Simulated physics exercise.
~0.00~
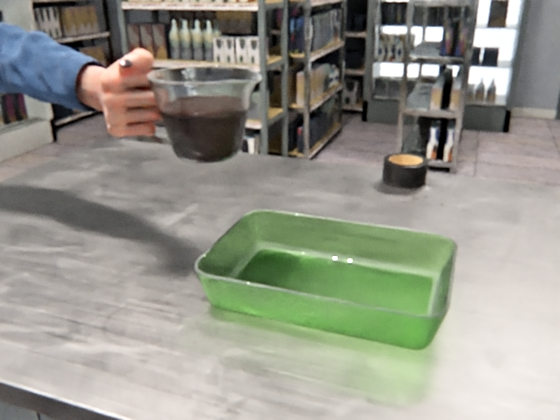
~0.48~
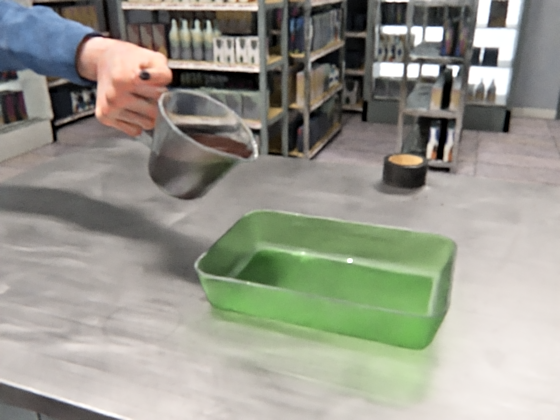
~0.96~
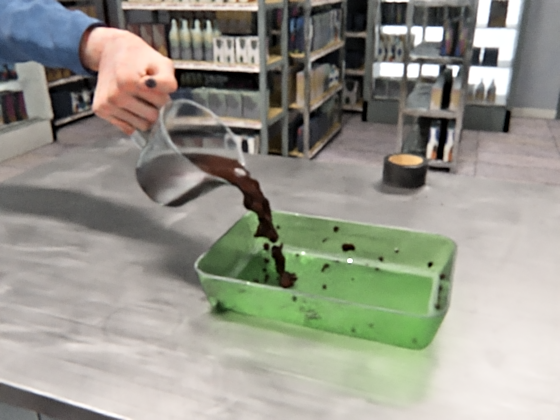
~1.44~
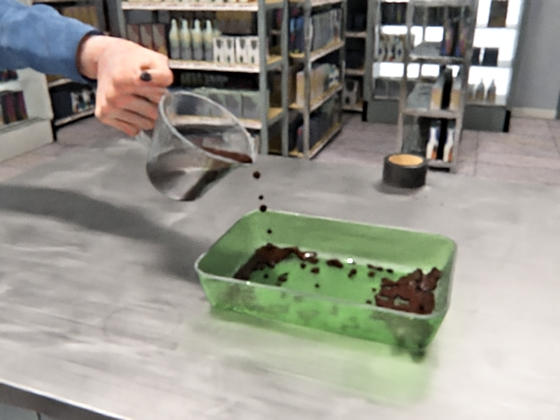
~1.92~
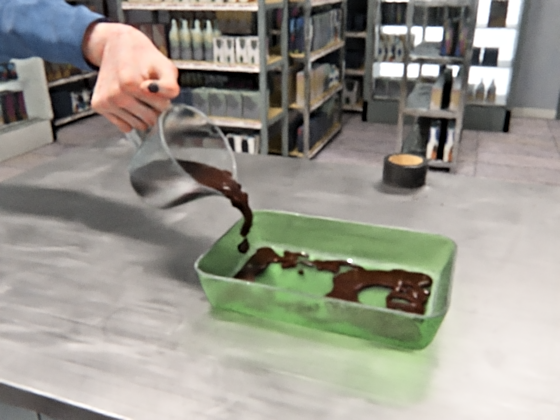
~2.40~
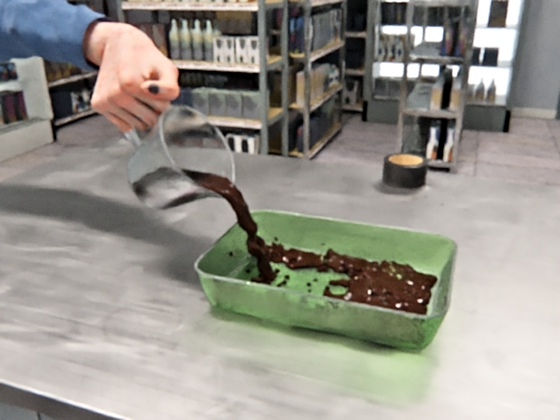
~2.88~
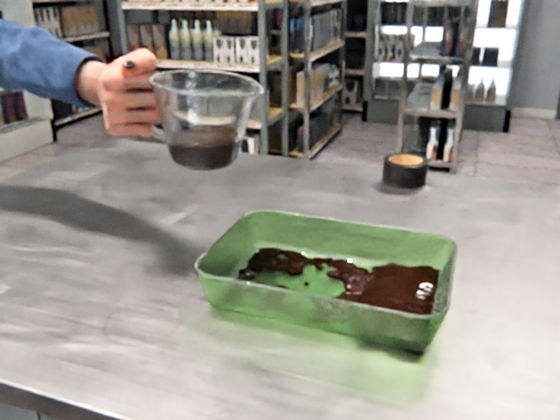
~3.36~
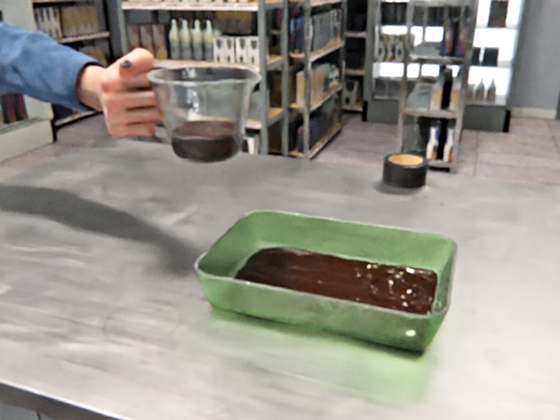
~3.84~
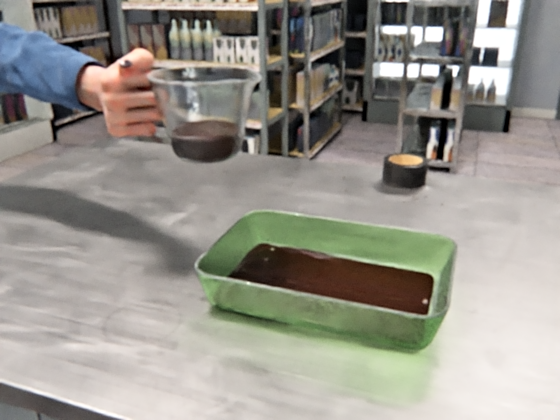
A hand tipped a clear glass jug of dark coffee over an empty green dish, eased back briefly, then poured more before levelling the jug, leaving a dark layer across the dish's bottom and some coffee still in the jug.
